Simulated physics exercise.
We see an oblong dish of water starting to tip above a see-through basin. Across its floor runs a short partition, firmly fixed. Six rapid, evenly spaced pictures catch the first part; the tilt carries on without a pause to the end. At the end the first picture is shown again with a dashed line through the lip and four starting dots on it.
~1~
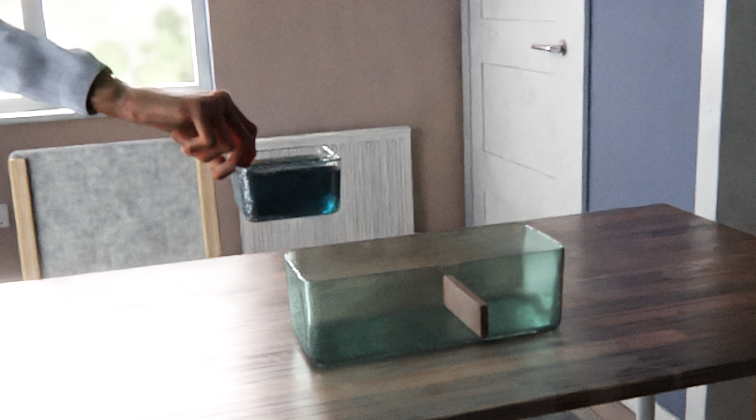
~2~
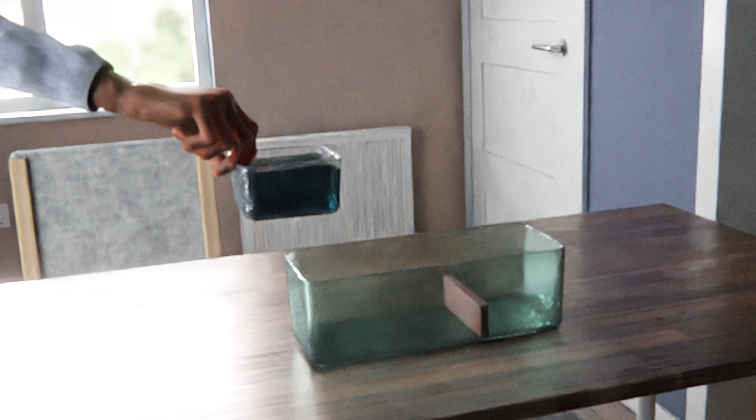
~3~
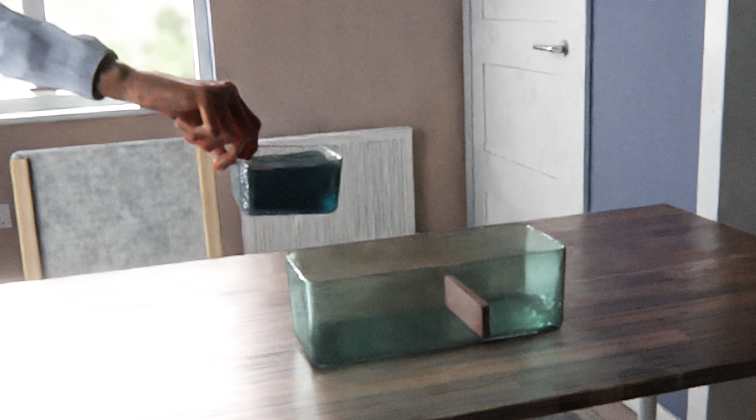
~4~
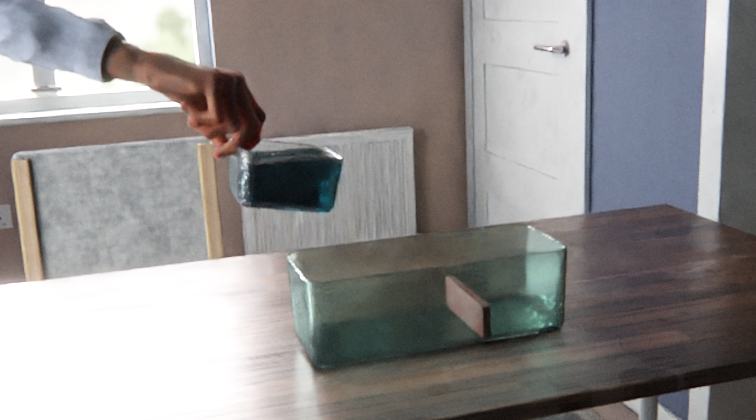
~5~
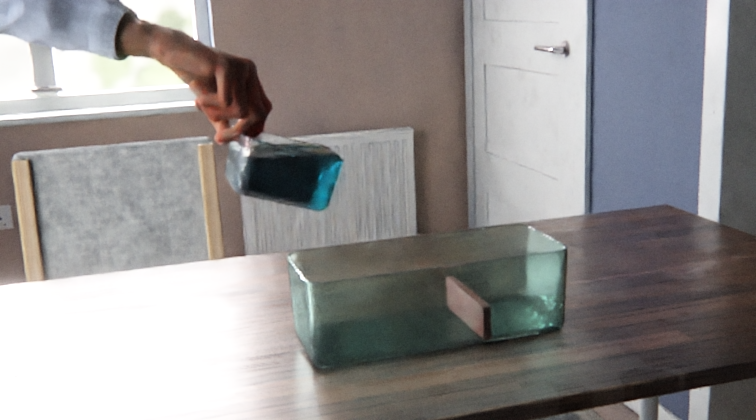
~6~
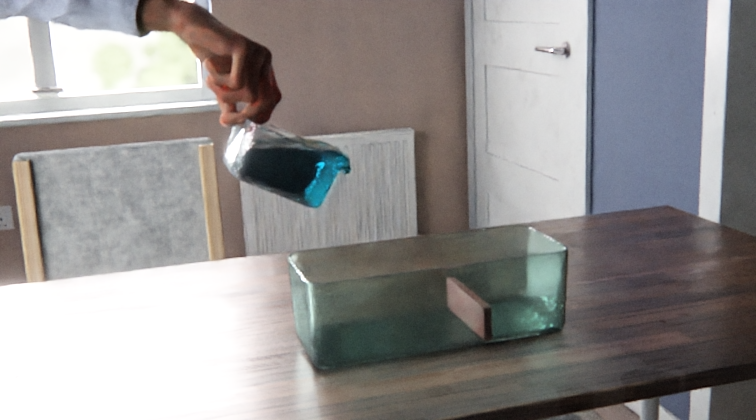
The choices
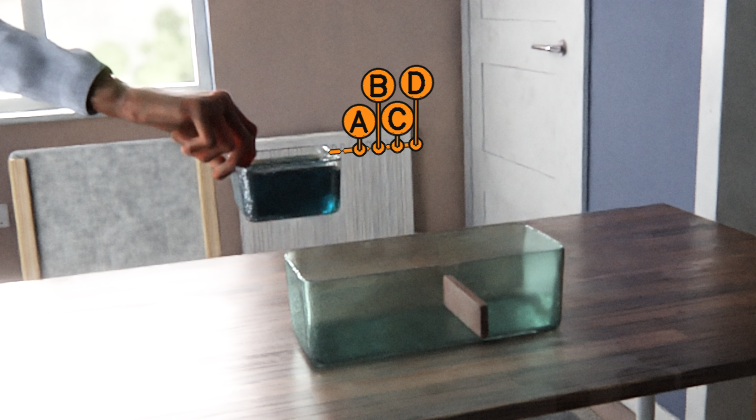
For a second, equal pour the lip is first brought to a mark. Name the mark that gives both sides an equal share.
It is B.
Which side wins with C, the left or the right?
More ends on the right.
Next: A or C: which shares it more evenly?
Here it is spot C.
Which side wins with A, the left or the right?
The left one.
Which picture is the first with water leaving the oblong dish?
In picture 5.
On the marked copy, A at (359, 149); B at (378, 147); C at (397, 145); D at (415, 144).
Choosing A, about 88 % ends left of the wall and 9 % right of it.
Choosing B, about 50 % ends left of the wall and 47 % right of it; 3 % is lost outside.
Choosing C, about 27 % ends left of the wall and 71 % right of it.
Choosing D, about 11 % ends left of the wall and 87 % right of it.
